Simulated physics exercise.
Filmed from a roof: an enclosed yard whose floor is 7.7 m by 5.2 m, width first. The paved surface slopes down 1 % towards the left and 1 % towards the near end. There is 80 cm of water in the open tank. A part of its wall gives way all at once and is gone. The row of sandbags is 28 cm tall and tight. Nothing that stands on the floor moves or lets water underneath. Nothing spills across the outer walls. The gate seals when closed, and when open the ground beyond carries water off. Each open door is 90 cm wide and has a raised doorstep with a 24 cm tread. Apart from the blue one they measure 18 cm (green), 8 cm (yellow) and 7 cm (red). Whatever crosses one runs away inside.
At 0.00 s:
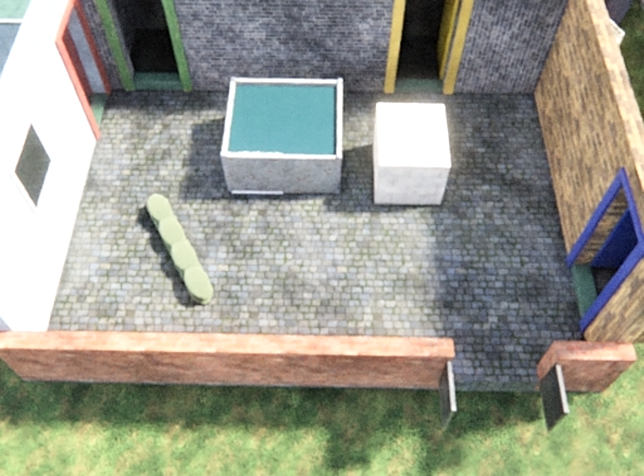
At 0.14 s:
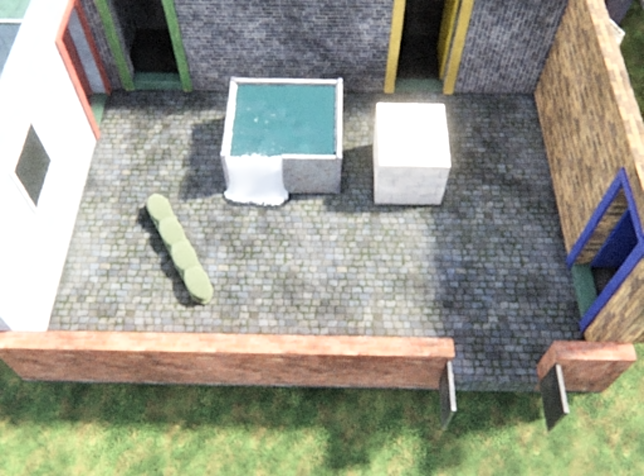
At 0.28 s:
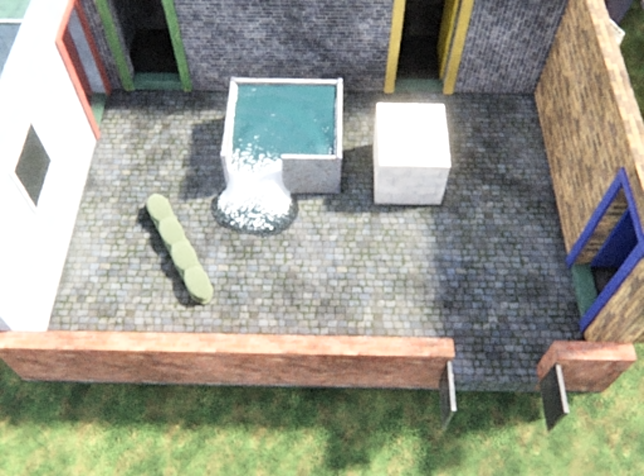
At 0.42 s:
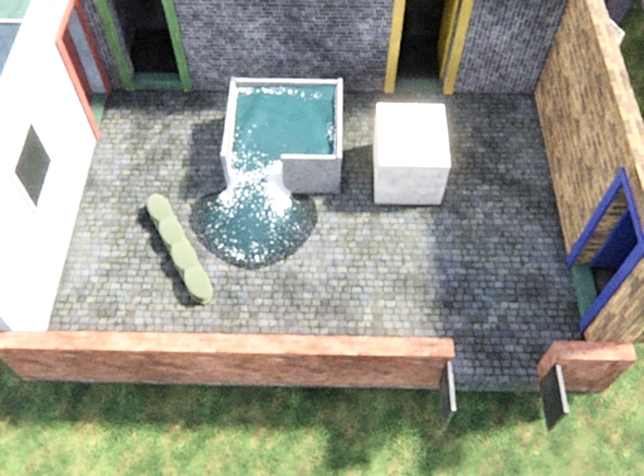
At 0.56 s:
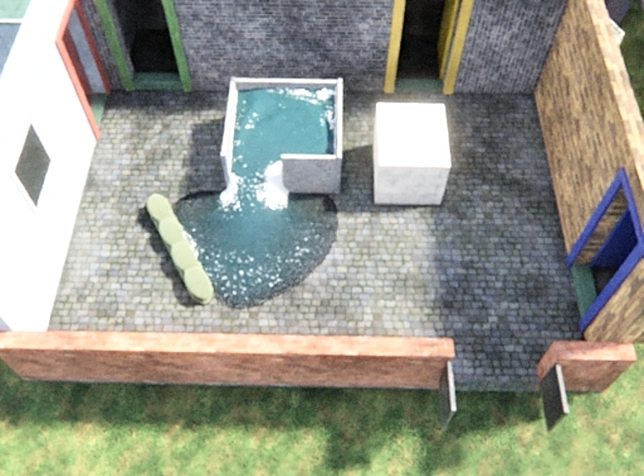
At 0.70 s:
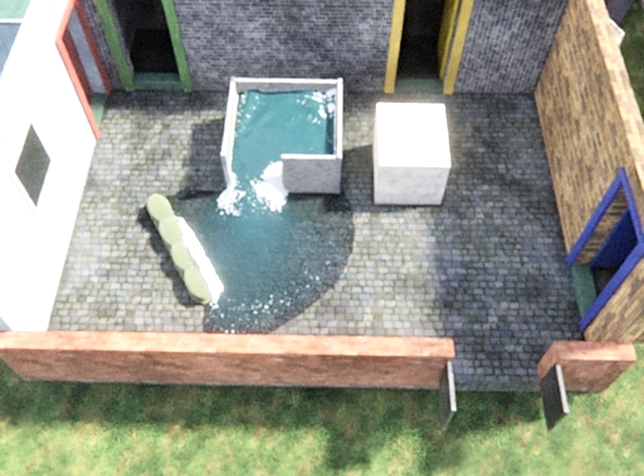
Water pouring from a gap in an open tank's front wall, spreading across a paved walled yard and reaching a low hedge.
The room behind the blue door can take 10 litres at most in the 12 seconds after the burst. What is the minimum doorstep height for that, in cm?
At least 14 cm or so.
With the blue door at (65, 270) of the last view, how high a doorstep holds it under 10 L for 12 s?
About 7.0 cm.
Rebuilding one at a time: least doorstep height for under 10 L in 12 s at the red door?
About 7.5 cm at red.
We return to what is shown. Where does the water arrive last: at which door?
Last comes the yellow one.
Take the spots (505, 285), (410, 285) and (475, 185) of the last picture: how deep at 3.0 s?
Roughly 5, 5 and 0 cm, in turn.
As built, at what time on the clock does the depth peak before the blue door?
Around 3.6 s.
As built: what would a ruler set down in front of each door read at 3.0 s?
Depths in cm: Green 0, yellow 0, blue 2, red 0.
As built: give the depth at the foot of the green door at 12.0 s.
About 7.0 cm.
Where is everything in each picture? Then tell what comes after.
Still water, 80 cm deep, in the open tank at (284, 120); the blue door at (600, 260) is dry, in the first frame.
The front is at (269, 206), 0.3 m from the gap at (257, 179); 0.2 m2 of floor is wet, 80 cm left at the back, in the second frame.
The front is at (252, 230), 0.8 m from the gap at (257, 179); 0.8 m2 of floor is wet, 79 cm left at the back, in the third frame.
The gap is at (257, 180), the front 1.4 m out at (241, 263); the back of the open tank holds 73 cm, in the fourth frame.
The front is at (233, 302), 2.1 m from the gap at (257, 180); 3.6 m2 of floor is wet, 67 cm left at the back, in the fifth frame.
The gap is at (257, 180), the front 2.7 m out at a hidden place; the back of the open tank holds 68 cm; the blue door at (600, 260), 5.2 m from the gap, is still 3.5 m from the nearest water, in the sixth frame.
After 1.4 s water covers 25 % of the floor, deepest (44 cm) near (257, 361); it has not reached the blue door.
After 3.0 s water covers 50 % of the floor, deepest (26 cm) near (270, 361); 2 cm at the blue door, 0 litres in over its 15 cm doorstep.
After 12.0 s water covers 95 % of the floor, deepest (10 cm) near (205, 270); 3 cm at the blue door, 7 litres in over its 15 cm doorstep.
At the blue door as built, the water arrived by 3.0 s and peaked near 18 cm at 3.6 s.
With a doorstep of 11.5 cm, 28 litres would have come in within the 12 s; with 16 cm, 4 litres. So under 10 litres takes about 14 cm.
